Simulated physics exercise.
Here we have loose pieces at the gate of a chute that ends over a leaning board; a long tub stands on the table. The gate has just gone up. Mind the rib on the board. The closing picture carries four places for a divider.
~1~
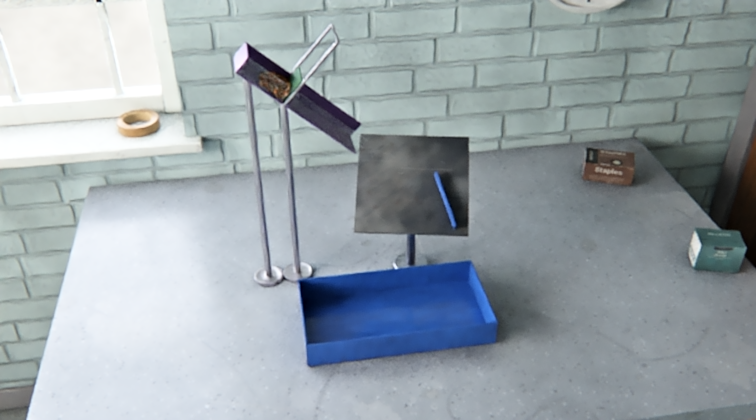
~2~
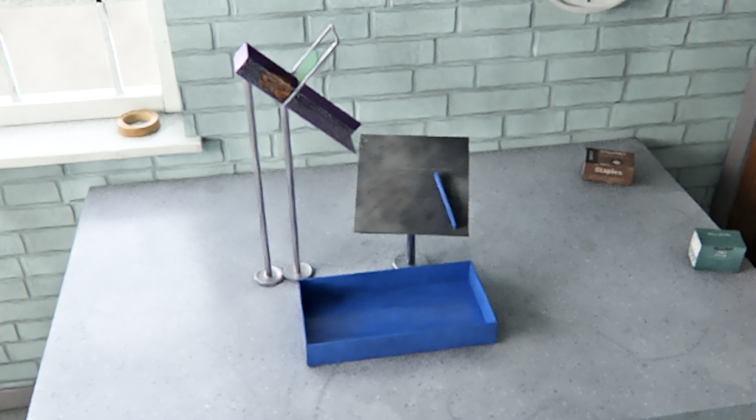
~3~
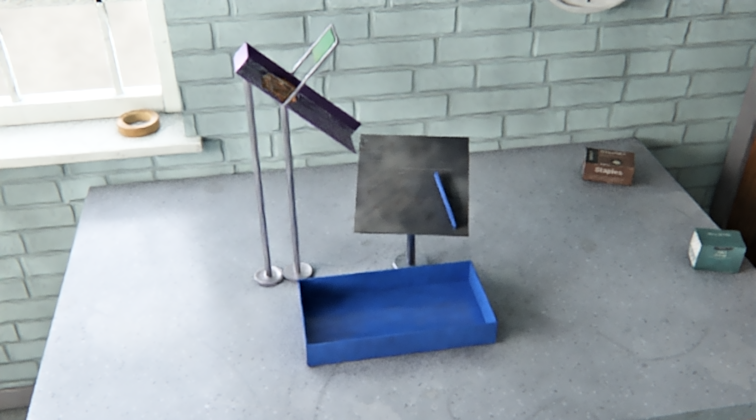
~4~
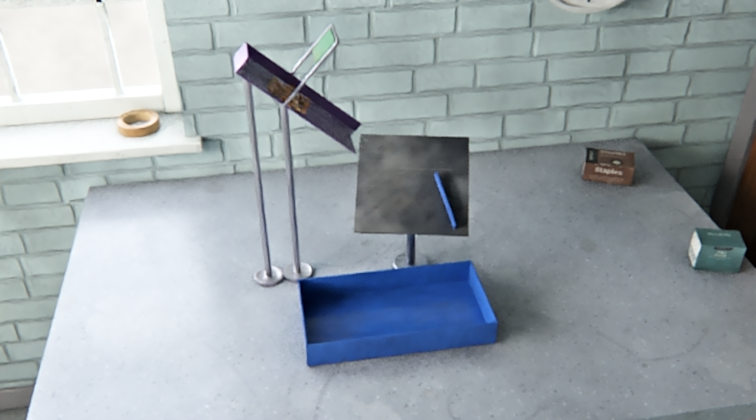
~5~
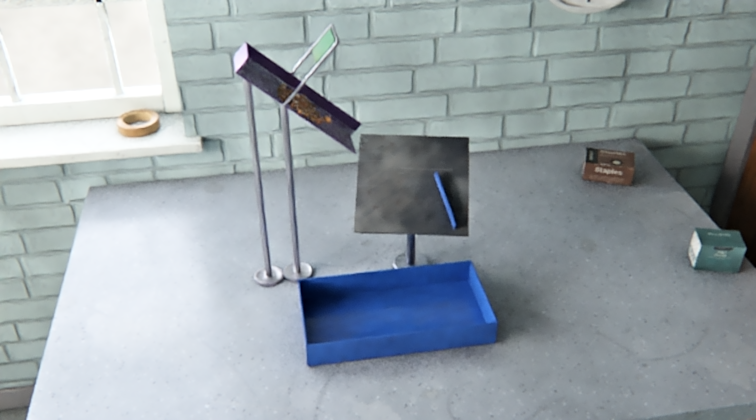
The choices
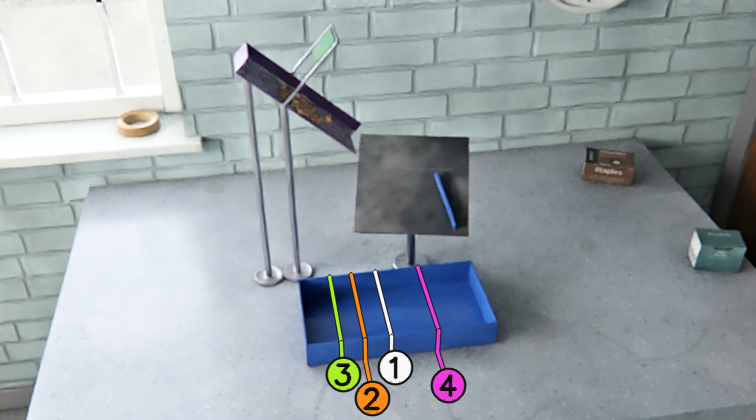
Small brown pieces slide partway down a dark chute after its green gate lifts.
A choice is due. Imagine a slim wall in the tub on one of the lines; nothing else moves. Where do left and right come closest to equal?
The best line is 4.
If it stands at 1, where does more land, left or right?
Right.
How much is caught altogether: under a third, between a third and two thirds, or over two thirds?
It is over two thirds.
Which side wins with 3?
Right.
On the marked copy, line 1 crosses the front rim at (391, 335); line 2 crosses the front rim at (365, 338); line 3 crosses the front rim at (341, 341); line 4 crosses the front rim at (438, 329).
Choosing 1, of what is caught, about a tenth on the left of the divider, almost all on the right.
Choosing 2, of what is caught, just a few on the left of the divider, almost all on the right.
Choosing 3, of what is caught, not one piece on the left of the divider, every piece on the right.
Choosing 4, of what is caught, roughly half on the left of the divider, roughly half on the right.
